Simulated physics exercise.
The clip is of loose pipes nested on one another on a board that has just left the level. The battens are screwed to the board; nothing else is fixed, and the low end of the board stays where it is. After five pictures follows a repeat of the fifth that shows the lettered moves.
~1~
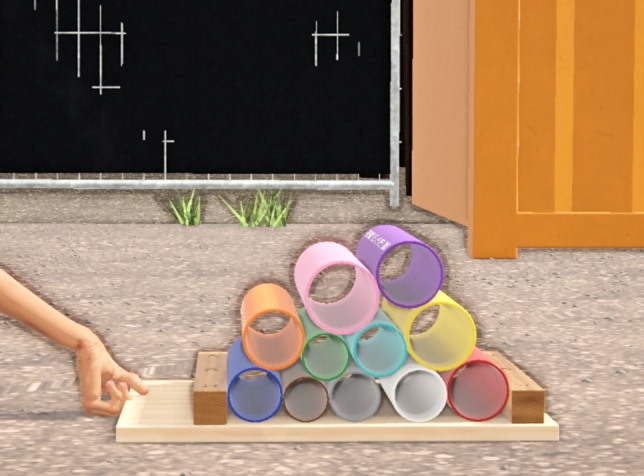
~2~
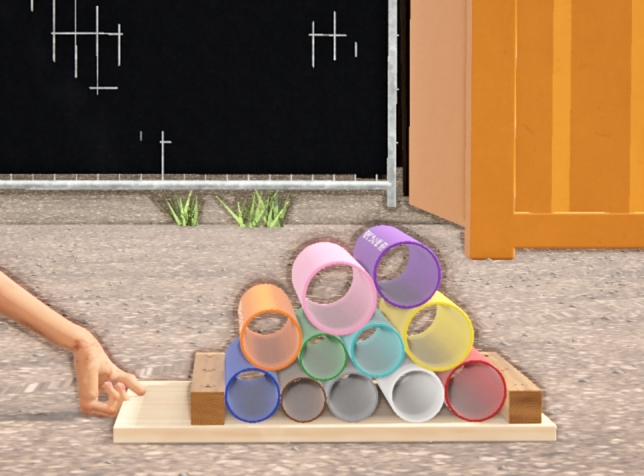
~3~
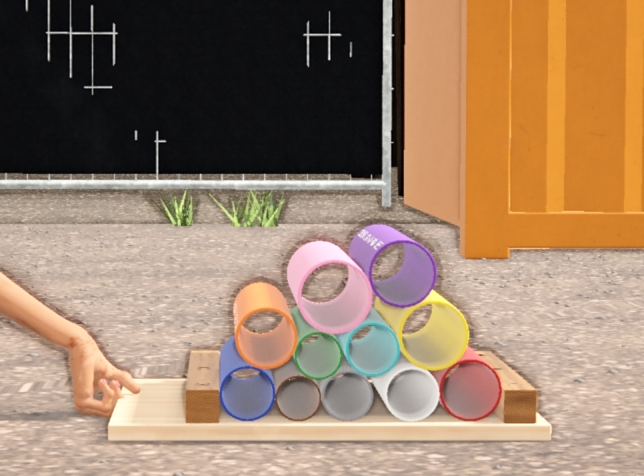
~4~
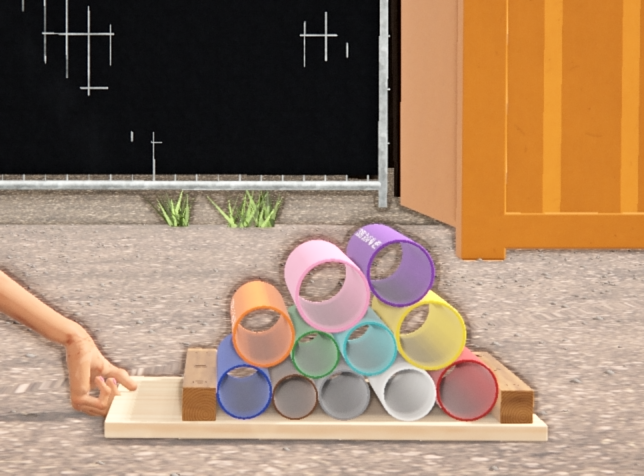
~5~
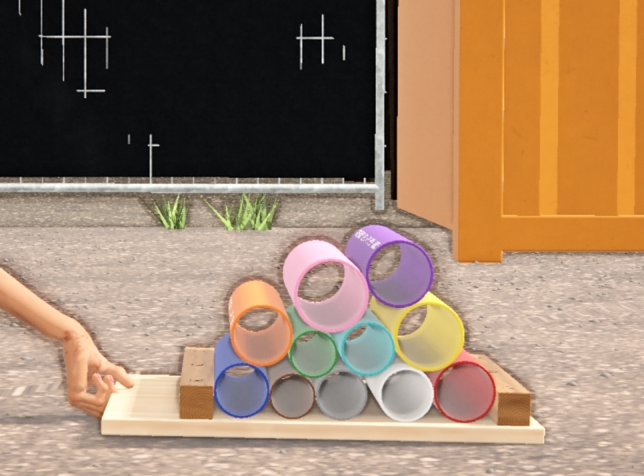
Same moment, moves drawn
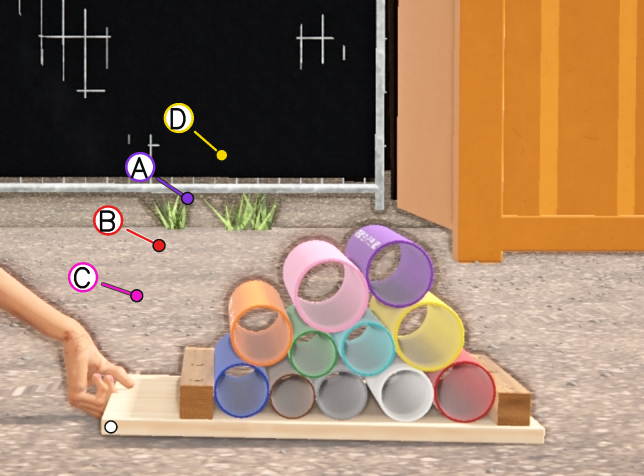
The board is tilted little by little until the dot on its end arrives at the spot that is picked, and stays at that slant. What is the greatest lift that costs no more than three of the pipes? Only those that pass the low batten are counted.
The last mark within the limit is C.
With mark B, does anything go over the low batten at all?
Yes.
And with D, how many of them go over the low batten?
With D, six.
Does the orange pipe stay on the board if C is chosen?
Yes.
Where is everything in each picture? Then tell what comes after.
Board (330, 393); blue pipe (255, 395); brown pipe (306, 399), in the first frame.
Brown pipe (303, 400); grey pipe (353, 397), in the second frame.
Board (322, 392); red pipe (470, 390), in the third frame.
Board (319, 391); blue pipe (244, 392); brown pipe (295, 397), in the fourth frame.
Board (316, 391); blue pipe (242, 390); brown pipe (293, 396), in the fifth frame.
On the marked copy, A at (187, 198); B at (159, 246); C at (137, 296); D at (222, 155); the white dot at (111, 427).
With C. Early on, board at 14°.
Further on, board at 19°.
At the end, board at 19°, one over the low batten (yellow).
As for the rest, A six over the low batten; B six over the low batten; D six over the low batten.
